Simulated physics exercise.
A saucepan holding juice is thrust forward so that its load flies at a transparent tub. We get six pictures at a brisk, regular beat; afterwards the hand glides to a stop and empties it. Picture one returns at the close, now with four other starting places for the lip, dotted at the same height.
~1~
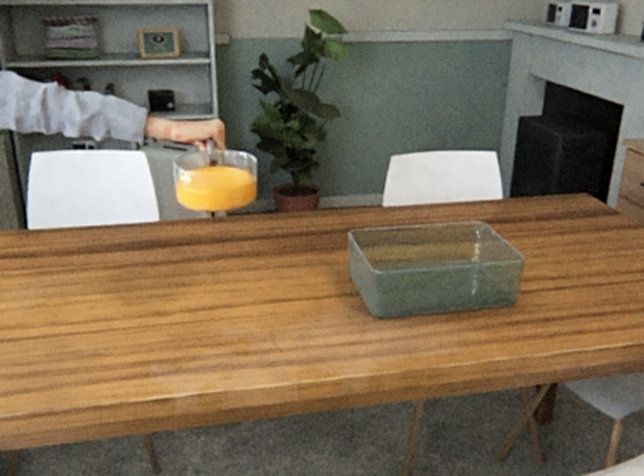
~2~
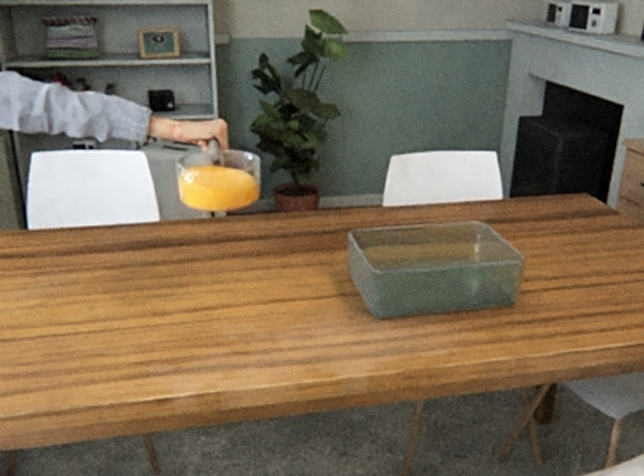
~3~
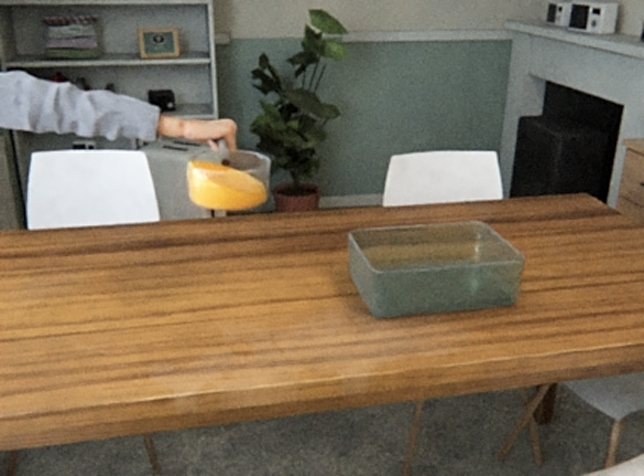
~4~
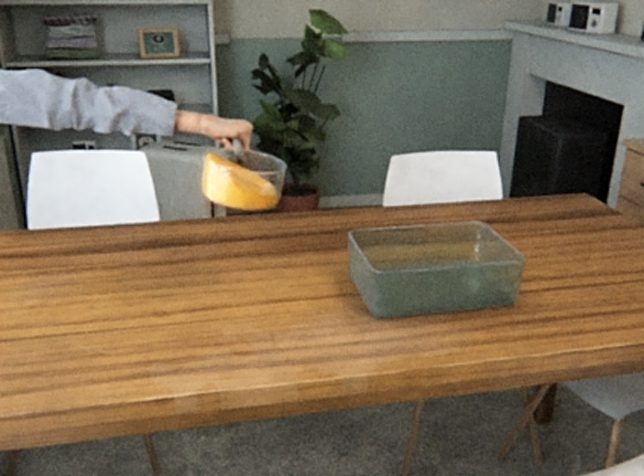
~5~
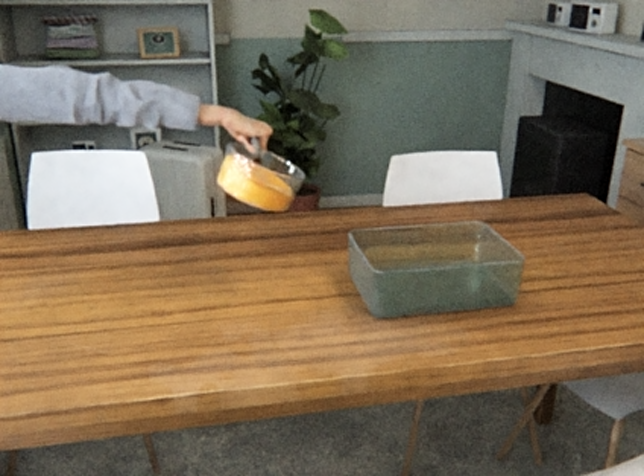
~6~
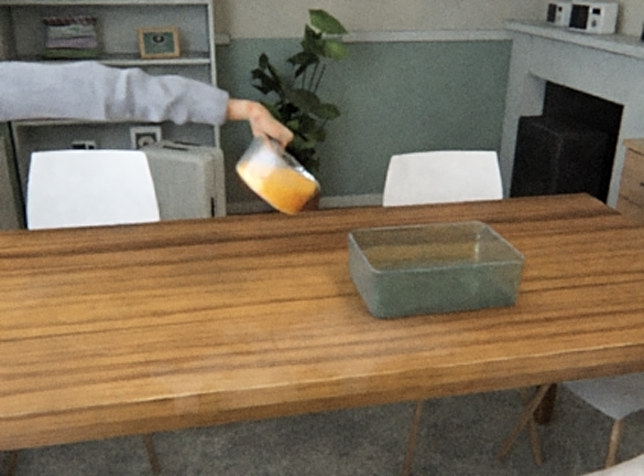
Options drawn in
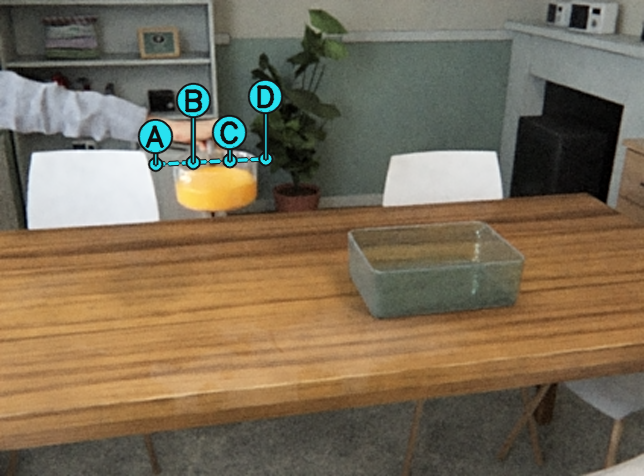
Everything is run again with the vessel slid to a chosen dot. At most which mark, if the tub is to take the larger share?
Take C.
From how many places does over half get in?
Two of them.
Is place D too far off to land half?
No, that is safe.
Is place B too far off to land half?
Yes.
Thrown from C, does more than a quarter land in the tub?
Yes.
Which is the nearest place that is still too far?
B it is.
On the marked copy, A at (155, 164); B at (193, 162); C at (229, 160); D at (265, 158).
Choosing A, about 0 % lands in the tub, 99 % falls short.
Choosing B, about 26 % lands in the tub, 71 % falls short and 4 % goes beside or beyond.
Choosing C, about 67 % lands in the tub, 23 % falls short and 10 % goes beside or beyond.
Choosing D, about 79 % lands in the tub, 6 % falls short and 15 % goes beside or beyond.
